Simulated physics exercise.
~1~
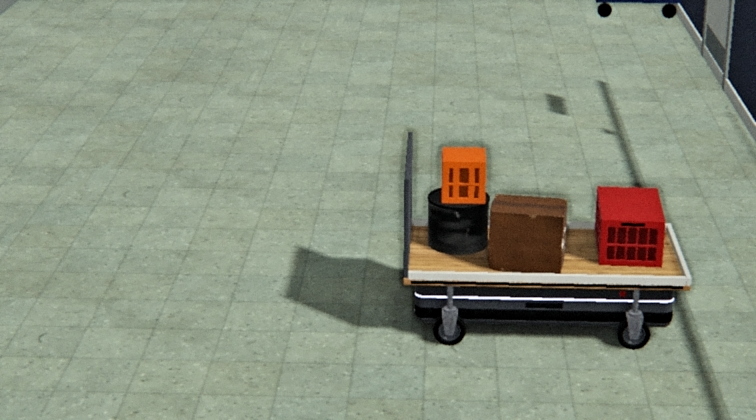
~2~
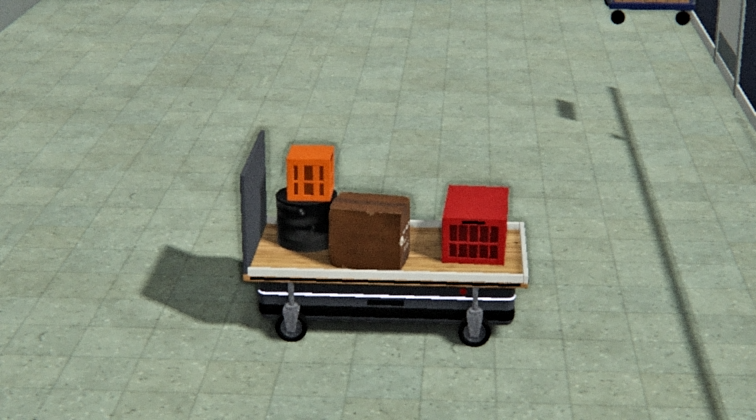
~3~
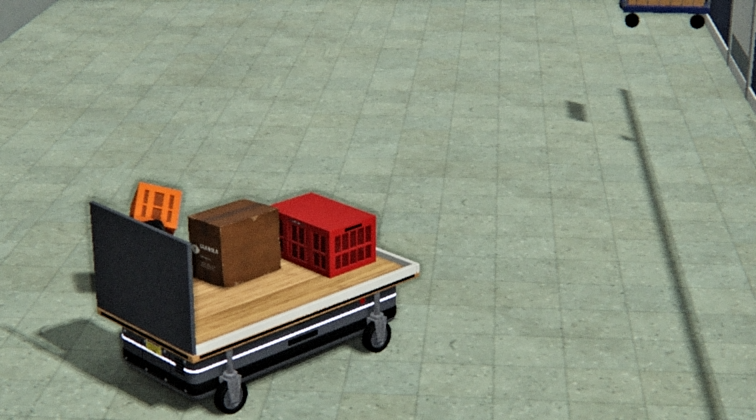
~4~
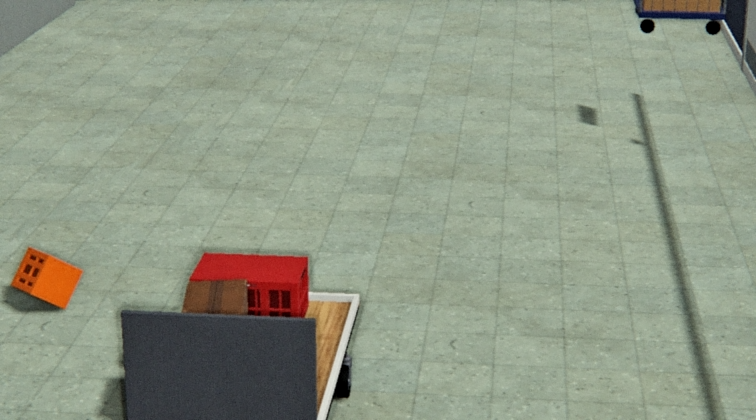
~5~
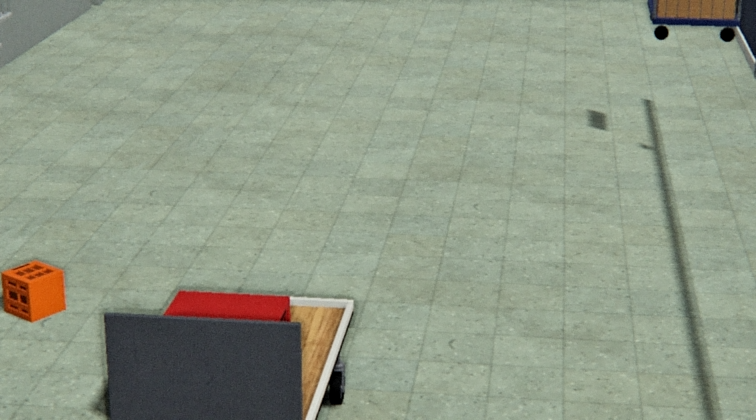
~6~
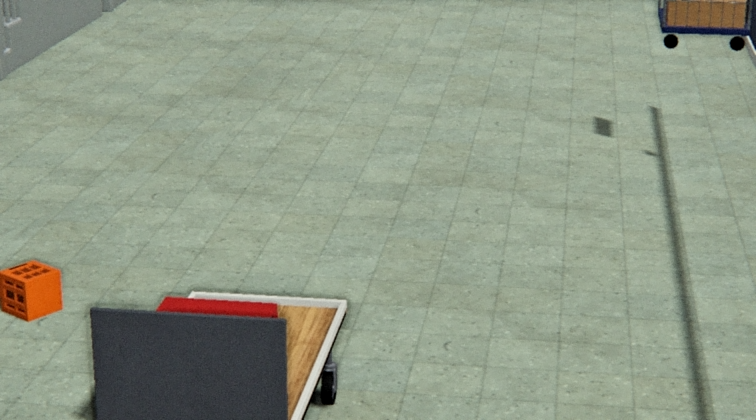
On a tiled floor, a loaded cart rolls left, turns, sheds its orange crate and stops.
